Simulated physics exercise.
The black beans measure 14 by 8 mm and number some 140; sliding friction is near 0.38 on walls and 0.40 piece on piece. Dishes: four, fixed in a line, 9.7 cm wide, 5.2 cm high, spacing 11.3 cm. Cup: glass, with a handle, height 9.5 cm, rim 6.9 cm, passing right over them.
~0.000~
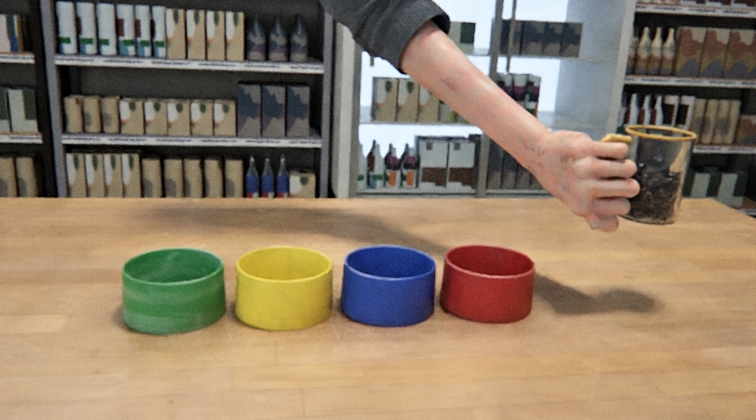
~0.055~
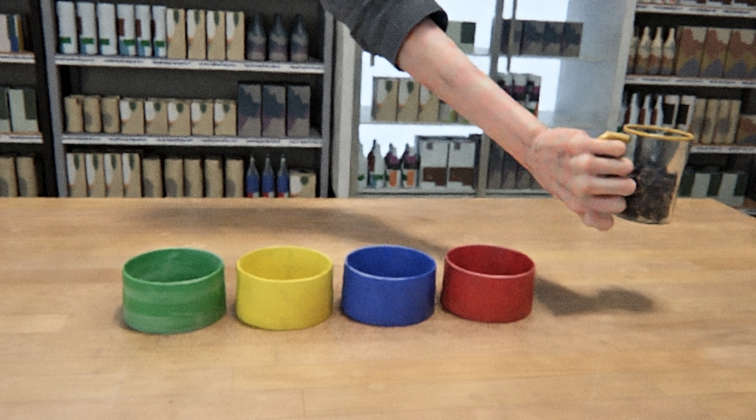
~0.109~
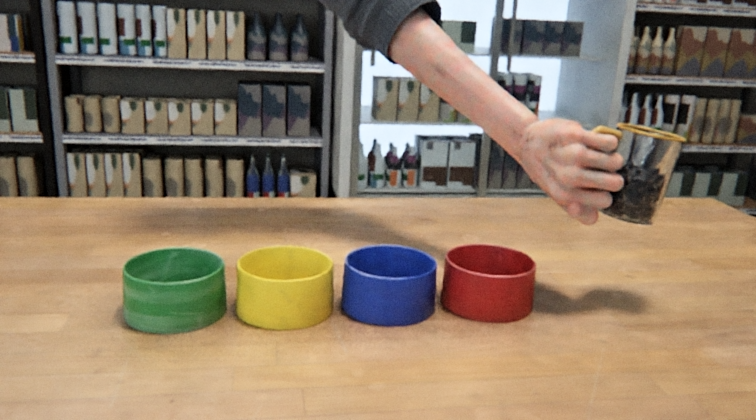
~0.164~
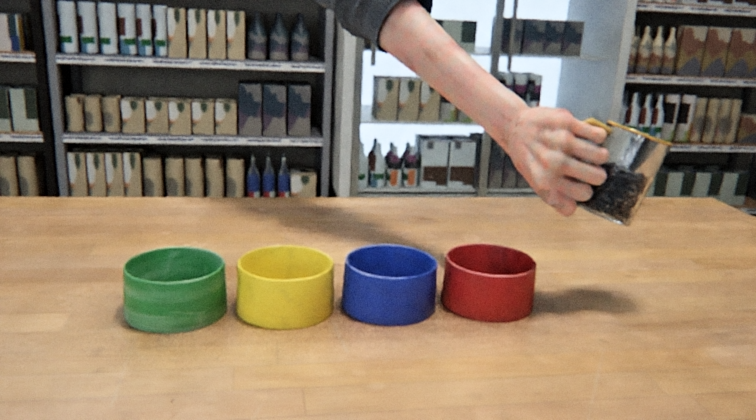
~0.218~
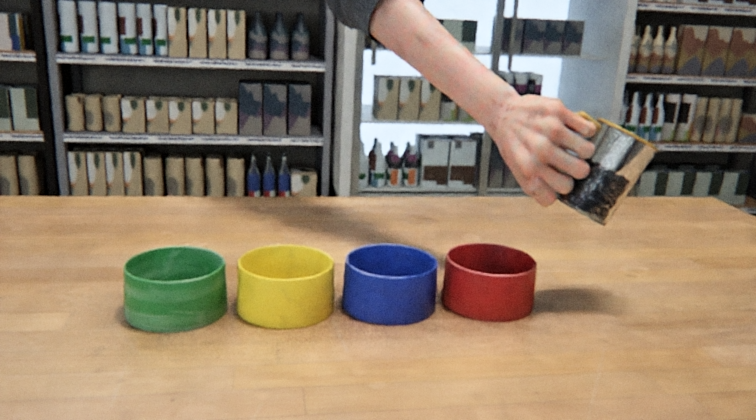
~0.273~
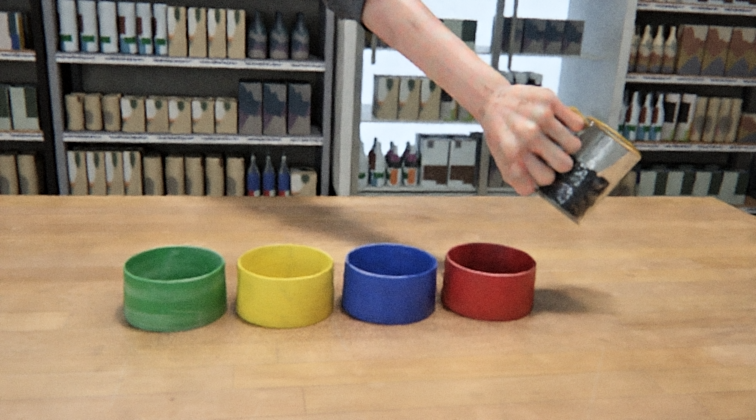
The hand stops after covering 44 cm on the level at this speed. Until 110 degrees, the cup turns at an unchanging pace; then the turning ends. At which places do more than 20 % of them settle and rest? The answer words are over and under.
Red: Under. Blue: Over. Green: Under. Yellow: Over. Counter: Under.
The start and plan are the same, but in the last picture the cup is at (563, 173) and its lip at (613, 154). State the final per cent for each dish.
Red 0; blue 0; green 0; yellow 90.
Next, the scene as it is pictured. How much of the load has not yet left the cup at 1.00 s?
About 60 per cent.
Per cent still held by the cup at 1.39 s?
Roughly 30 per cent of the load.
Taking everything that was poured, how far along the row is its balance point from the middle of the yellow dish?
I'd put it near 7 cm to the right of the dish's middle.
After 0.71 s, tilt 106 degrees; cup holds 100 %.
After 1.00 s, tilt 110 degrees; cup holds 60 %, red 5 %, blue 30 %.
After 1.39 s, tilt 110 degrees; cup holds 30 %, red 5 %, blue 35 %, yellow 20 %.
In the end, at 2.4 s, red 5 %, blue 35 %, green 0 %, yellow 50 %, counter 10 %.
